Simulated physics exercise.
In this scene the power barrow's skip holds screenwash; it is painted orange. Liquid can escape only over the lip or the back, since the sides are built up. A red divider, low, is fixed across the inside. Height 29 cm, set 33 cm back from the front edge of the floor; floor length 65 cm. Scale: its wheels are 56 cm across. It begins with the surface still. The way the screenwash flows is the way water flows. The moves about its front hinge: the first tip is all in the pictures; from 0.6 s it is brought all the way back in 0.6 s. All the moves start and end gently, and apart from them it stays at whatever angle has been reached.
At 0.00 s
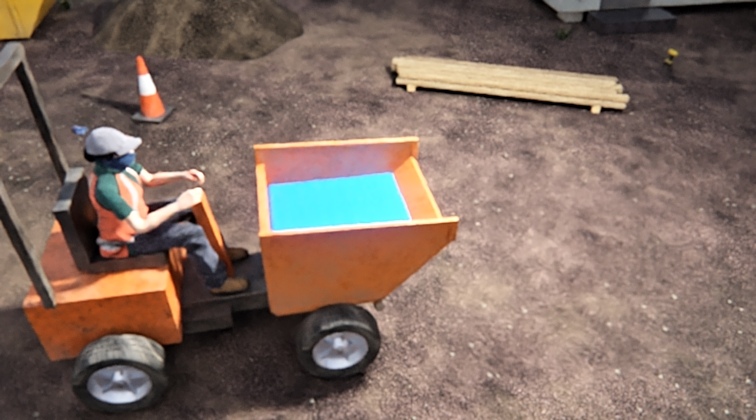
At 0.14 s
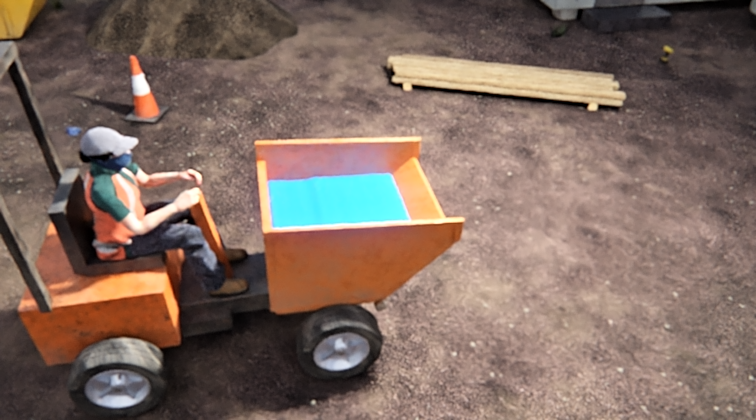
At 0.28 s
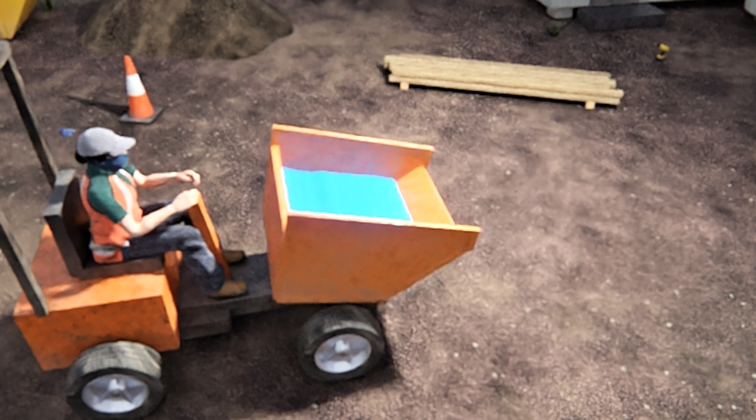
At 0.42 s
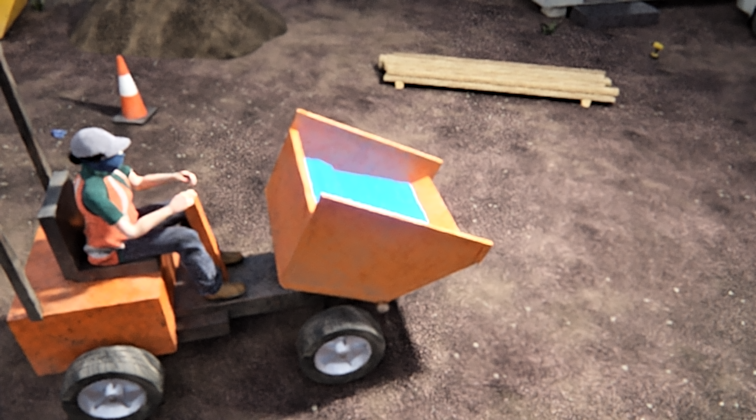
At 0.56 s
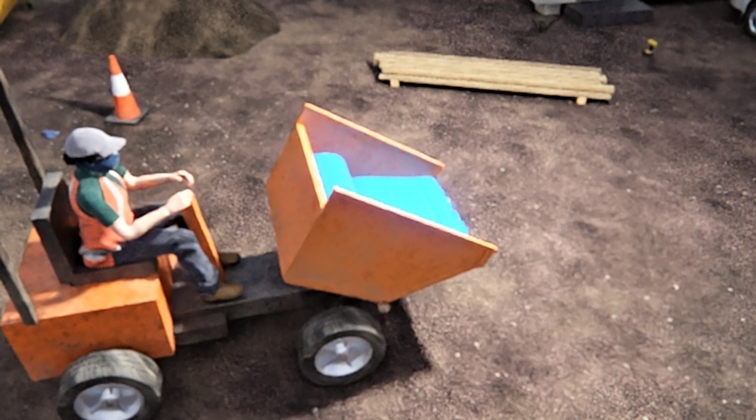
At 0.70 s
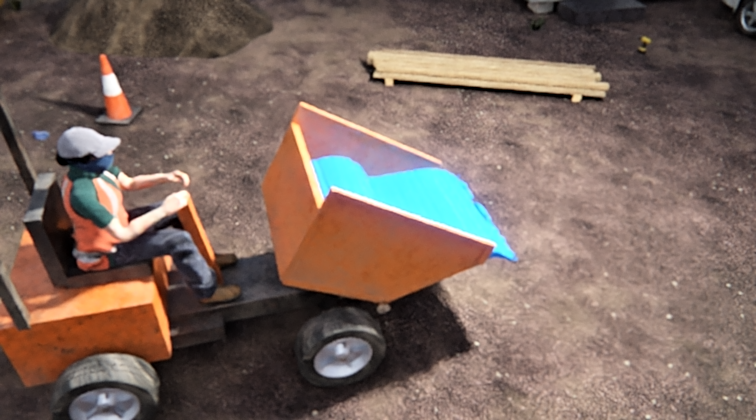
The orange skip of a power barrow tips forward to the right while a driver in a cap sits behind it, and the blue liquid inside surges toward the front, then begins pouring over the lip.
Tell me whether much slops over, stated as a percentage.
Roughly 31 per cent slops over.
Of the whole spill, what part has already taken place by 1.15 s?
Some 90 percent has come out by that time.
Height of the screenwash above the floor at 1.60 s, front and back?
Front: 32 cm; back: 20 cm.
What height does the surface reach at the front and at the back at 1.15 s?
Heights: Front 18 cm, then back 26 cm.
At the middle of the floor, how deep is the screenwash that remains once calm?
The depth there ends up near 20 cm.
Then, 1.15 s in, the surface stands 17 cm on the front, 27 cm on the back; the loss stands at 27 per cent, over the front.
Then, 1.60 s in, the surface stands 32 cm on the front, 19 cm on the back; the loss stands at 28 per cent, over the front.
Then, 2.00 s in, the surface stands 21 cm on the front, 28 cm on the back; the loss stands at 29 per cent, over the front.
Then, 4.09 s in, the loss stands at 31 per cent, over the front, 67 of 220 litres.
